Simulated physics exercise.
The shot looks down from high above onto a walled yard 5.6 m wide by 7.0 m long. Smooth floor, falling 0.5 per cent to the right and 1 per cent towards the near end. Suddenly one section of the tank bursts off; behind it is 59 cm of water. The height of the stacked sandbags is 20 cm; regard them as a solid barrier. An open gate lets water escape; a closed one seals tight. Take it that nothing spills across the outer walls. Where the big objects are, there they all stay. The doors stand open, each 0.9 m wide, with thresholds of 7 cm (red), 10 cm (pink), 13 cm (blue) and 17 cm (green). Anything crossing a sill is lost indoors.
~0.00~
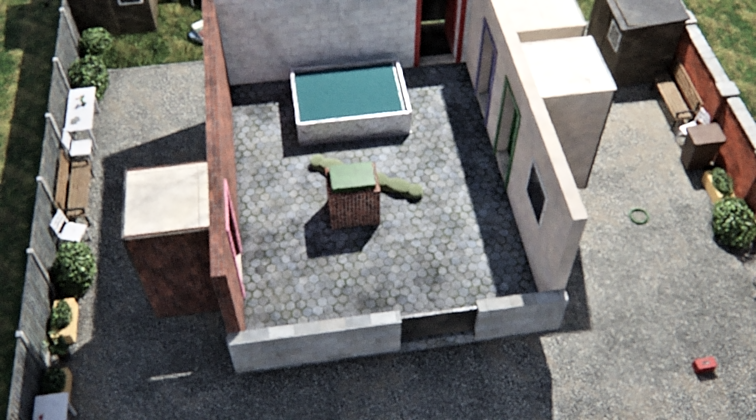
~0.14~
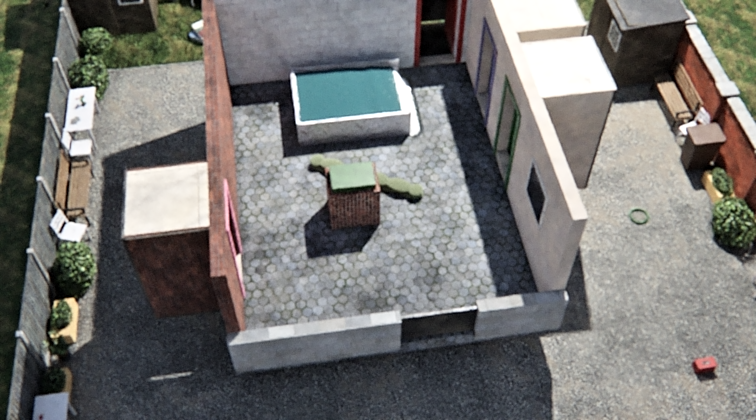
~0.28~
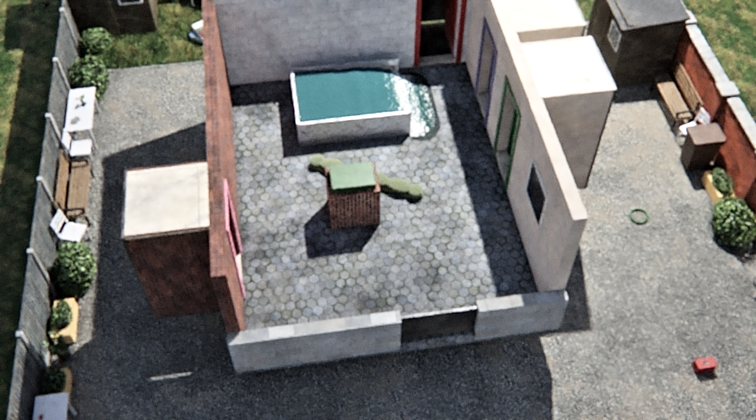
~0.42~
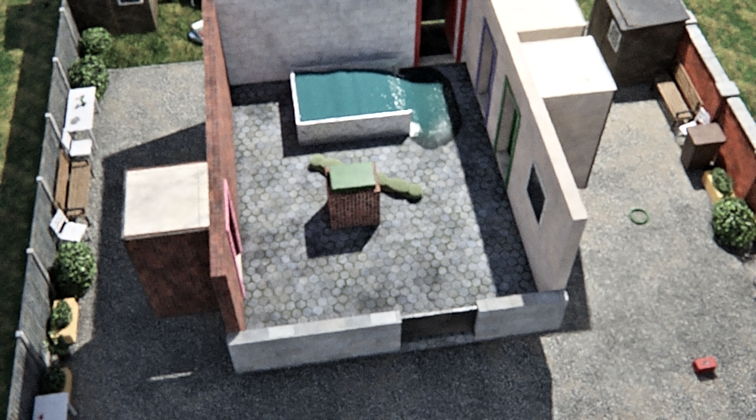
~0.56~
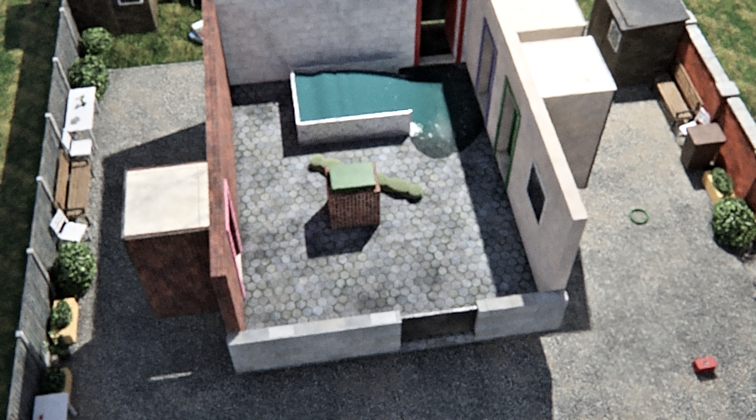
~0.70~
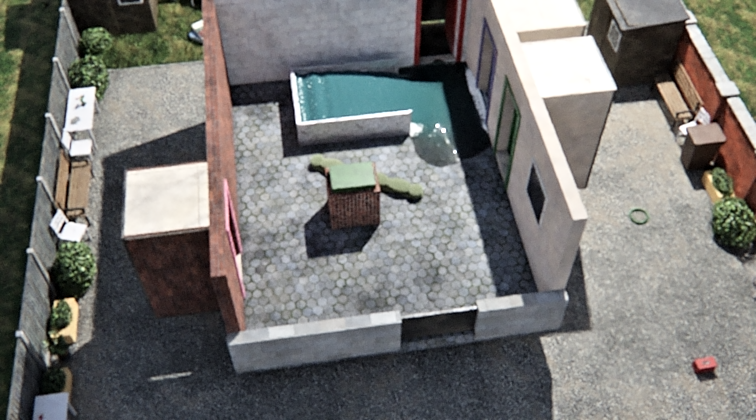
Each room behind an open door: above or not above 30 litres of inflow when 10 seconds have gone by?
The red door will see too much water come in, the pink door will see an amount within the limit come in, the blue door will see too much water come in, the green door will see an amount within the limit come in.
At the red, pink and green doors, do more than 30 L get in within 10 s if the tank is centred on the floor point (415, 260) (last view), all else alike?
Compared with that limit, red overshoots, pink falls short and green falls short.
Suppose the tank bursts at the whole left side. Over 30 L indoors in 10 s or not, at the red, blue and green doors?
Red short, blue short, green short.
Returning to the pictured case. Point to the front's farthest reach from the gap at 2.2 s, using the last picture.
That lands around (527, 258) in the last picture.
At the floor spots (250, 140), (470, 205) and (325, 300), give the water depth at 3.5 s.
Taking the spots in order: 0 cm, 6 cm, 0 cm.
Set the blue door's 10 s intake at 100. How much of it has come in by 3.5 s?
About 90%.
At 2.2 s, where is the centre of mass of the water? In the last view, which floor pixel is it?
Balance point at about (413, 113).
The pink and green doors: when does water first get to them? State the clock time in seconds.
Arrival: Pink 6.5 s, green 1.1 s.
After 1.4 s water covers 15 % of the floor and is deepest (40 cm) near (472, 81); red door 20 cm at the sill, 7 L in, pink door not reached, blue door 35 cm at the sill, 84 L in, green door 10 cm at the sill, 0 L in.
After 2.2 s water covers 20 % of the floor and is deepest (37 cm) near (467, 66); red door 26 cm at the sill, 78 L in, pink door not reached, blue door 34 cm at the sill, 209 L in, green door 15 cm at the sill, 0 L in.
After 3.5 s water covers 40 % of the floor and is deepest (24 cm) near (484, 120); red door 21 cm at the sill, 212 L in, pink door not reached, blue door 22 cm at the sill, 333 L in, green door 12 cm at the sill, 0 L in.
After 6.0 s water covers 60 % of the floor and is deepest (16 cm) near (545, 313); red door 10 cm at the sill, 287 L in, pink door not reached, blue door 10 cm at the sill, 360 L in, green door 7 cm at the sill, 0 L in.
After 10.0 s water covers 90 % of the floor and is deepest (11 cm) near (545, 313); red door 4 cm at the sill, 292 L in, pink door 7 cm at the sill, 0 L in, blue door 5 cm at the sill, 360 L in, green door 4 cm at the sill, 0 L in.
